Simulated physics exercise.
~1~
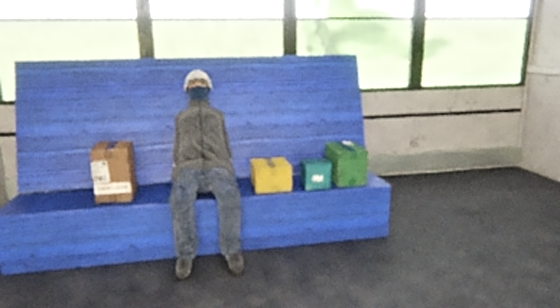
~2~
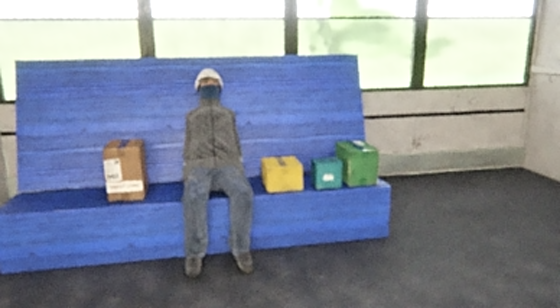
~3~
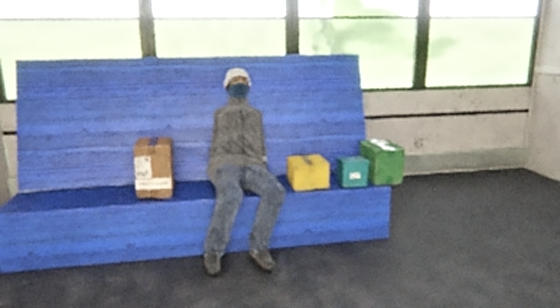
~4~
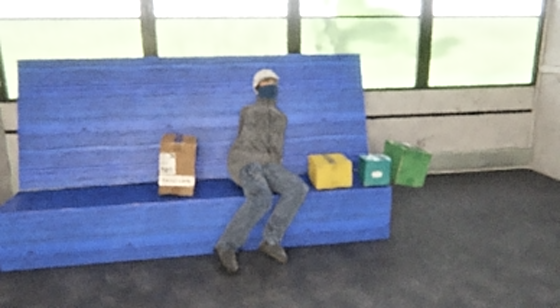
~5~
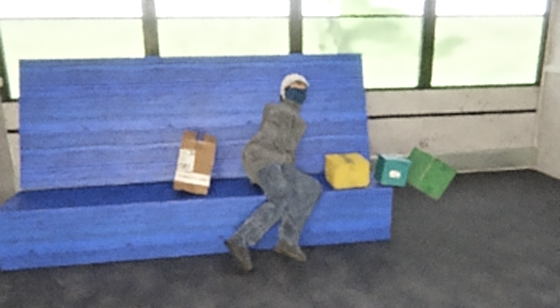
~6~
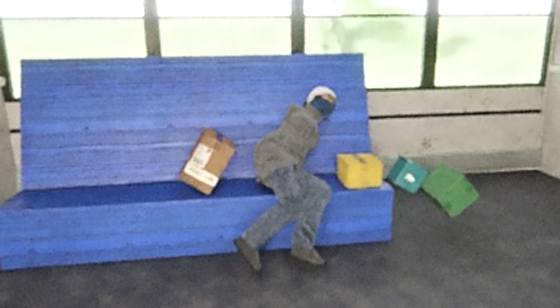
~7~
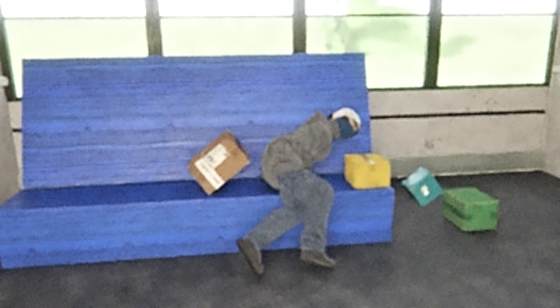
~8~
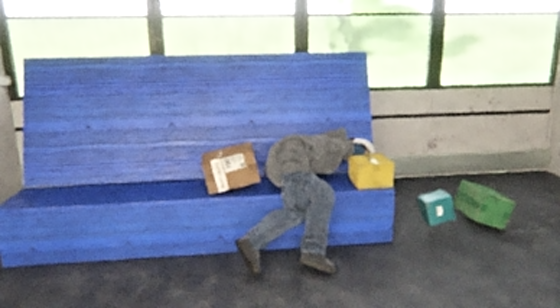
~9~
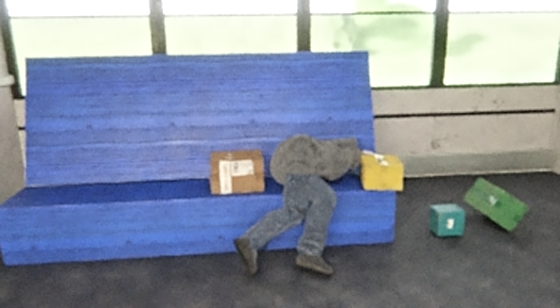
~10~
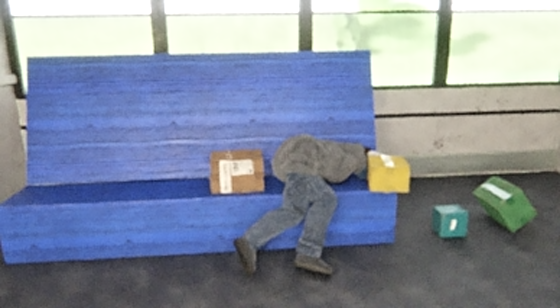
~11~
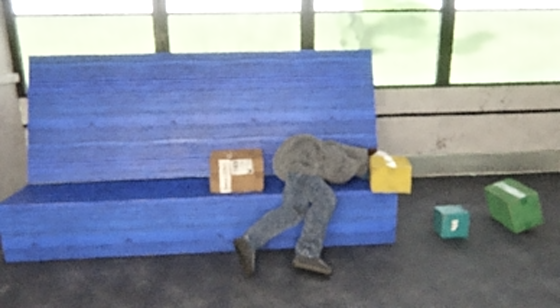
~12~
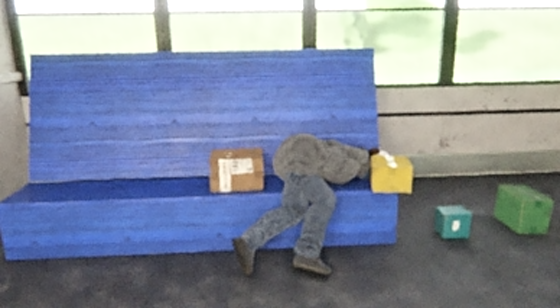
In a plain room with wide windows, seen from the front with a slight sideways drift, a person in a white cap sits limp on a long blue bench. A brown box stands to the left, with yellow, teal and green boxes to the right. Everything on the seat slides right, and the person begins to lean that way. The green box tips off the bench end, then the teal one follows, while the brown box topples onto its side. The person slumps over sideways, head down by the yellow box. The green box rolls farther right; the others settle, brown and yellow still on the seat.
